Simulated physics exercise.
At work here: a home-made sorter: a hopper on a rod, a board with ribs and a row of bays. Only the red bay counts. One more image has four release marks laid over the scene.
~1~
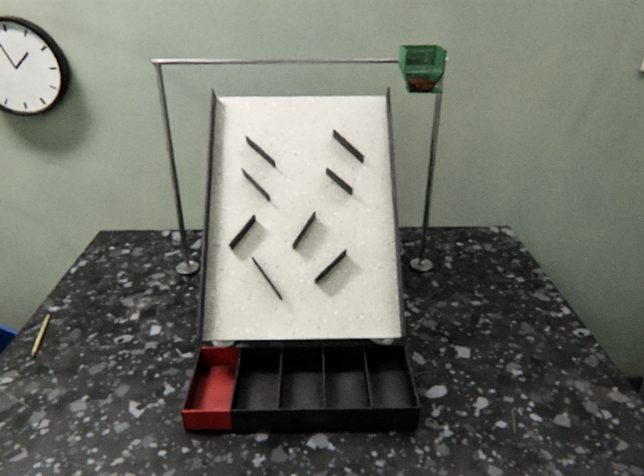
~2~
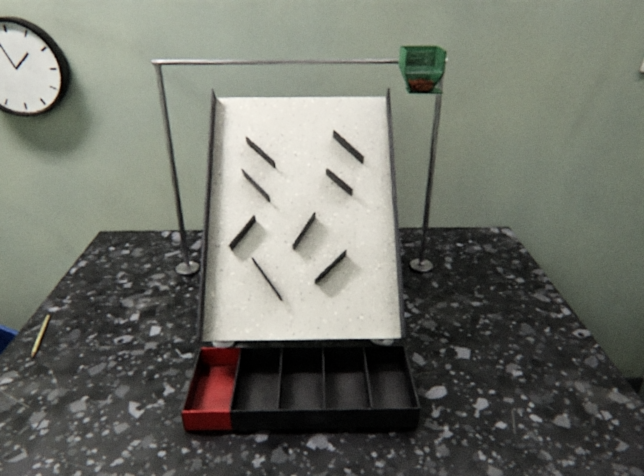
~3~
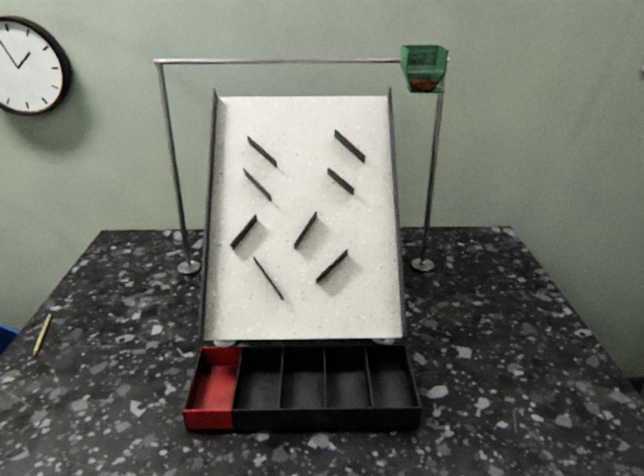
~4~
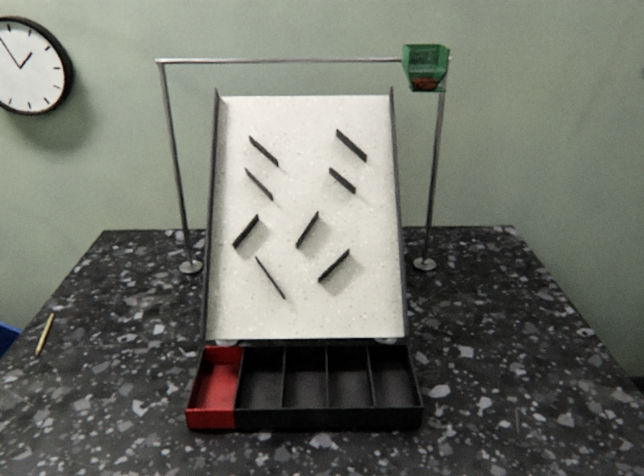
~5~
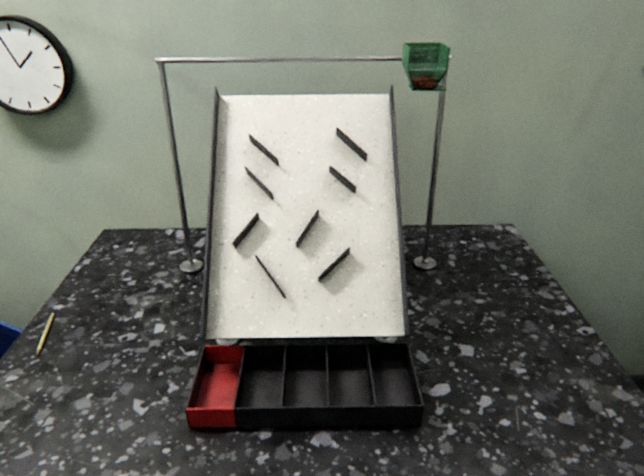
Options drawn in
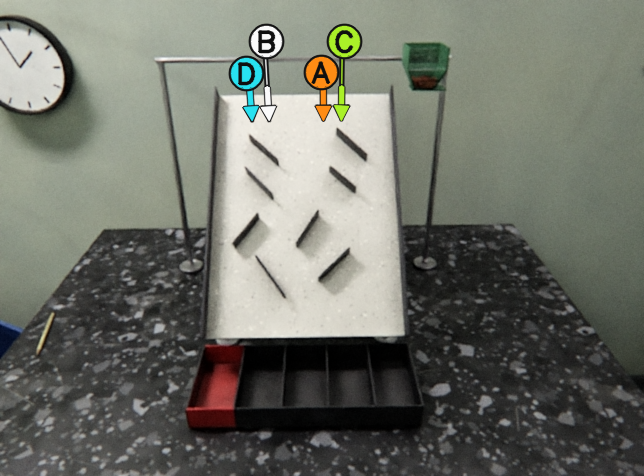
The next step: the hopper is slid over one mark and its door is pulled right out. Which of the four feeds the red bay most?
It is D.
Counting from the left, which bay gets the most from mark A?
The third.
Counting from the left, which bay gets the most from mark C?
It is the fifth one.
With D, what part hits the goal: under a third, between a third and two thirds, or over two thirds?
Mark D gives between a third and two thirds.
On the marked copy, mark A meets the board at (323, 115); mark B meets the board at (268, 115); mark C meets the board at (341, 115); mark D meets the board at (251, 115).
With A, none at all in the red bay, the whole lot in other bays.
With B, only a few in the red bay, all but a few in other bays.
With C, none at all in the red bay, all but a few in other bays, a small share outside the box.
With D, close to half in the red bay, close to half in other bays.
